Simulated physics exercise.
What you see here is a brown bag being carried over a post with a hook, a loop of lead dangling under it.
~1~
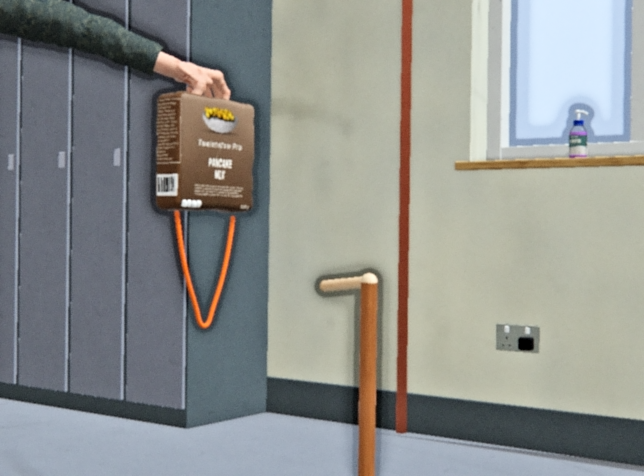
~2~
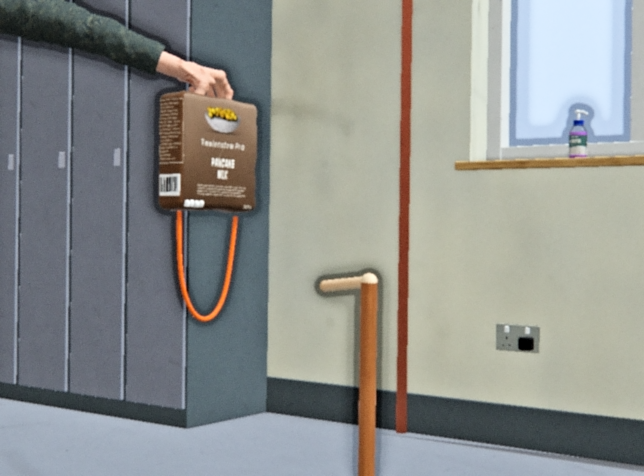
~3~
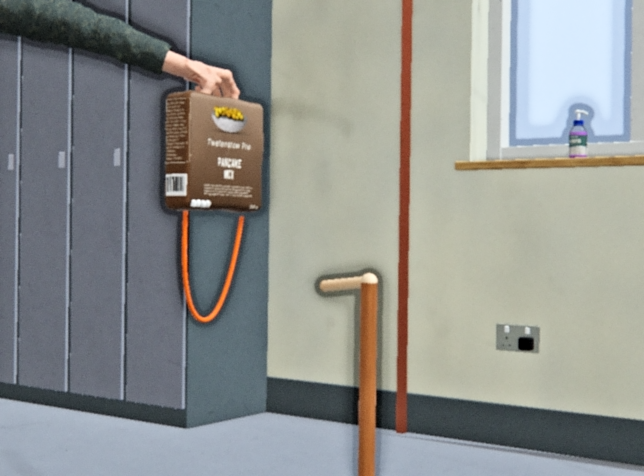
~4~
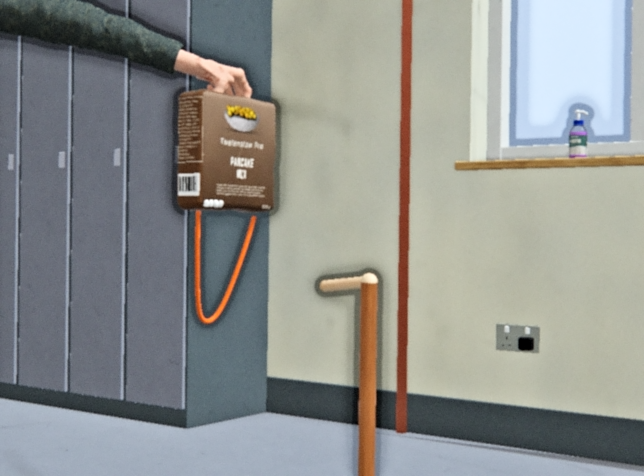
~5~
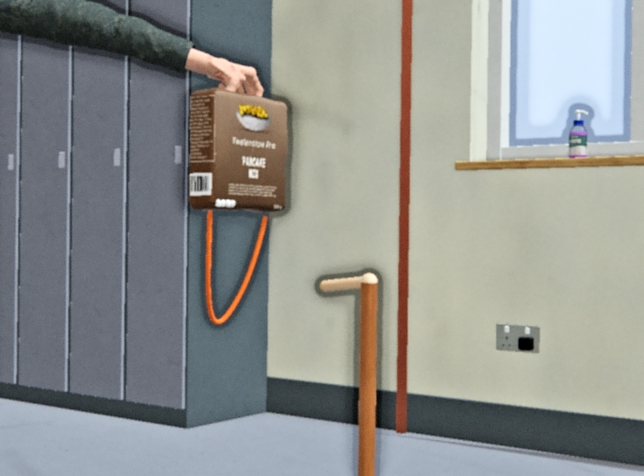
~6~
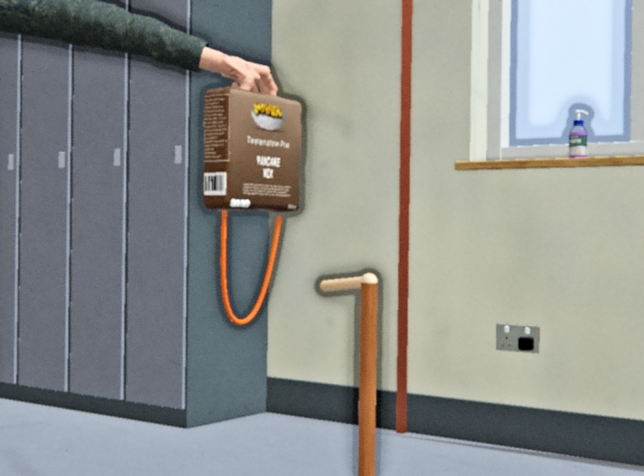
A hand carrying a brown bag with an orange loop dangling beneath it, moving slowly right past grey lockers towards a hooked post.
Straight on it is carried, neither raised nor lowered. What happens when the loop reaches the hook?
Halts.
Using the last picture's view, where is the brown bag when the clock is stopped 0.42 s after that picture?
Close to (306, 150) in the last view.
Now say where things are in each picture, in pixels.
The first frame shows brown bag (207, 155); hook tip (325, 286).
The second frame shows brown bag (209, 155); bottom of the loop (204, 319).
The third frame shows brown bag (216, 154).
The fourth frame shows brown bag (228, 154); bottom of the loop (206, 321).
The fifth frame shows brown bag (239, 153).
The sixth frame shows brown bag (254, 153); bottom of the loop (240, 322); hook tip (325, 286); hook points towards it, loop hangs below the hook.
Then, 0.42 s later than the last view, bag nearing the post near (306, 150).
Then, 1.00 s later than the last view, bag over the post near (384, 147).
Finally, bag past the post near (453, 144); loop tight round the post, hand stopped. The brown bag gets caught.
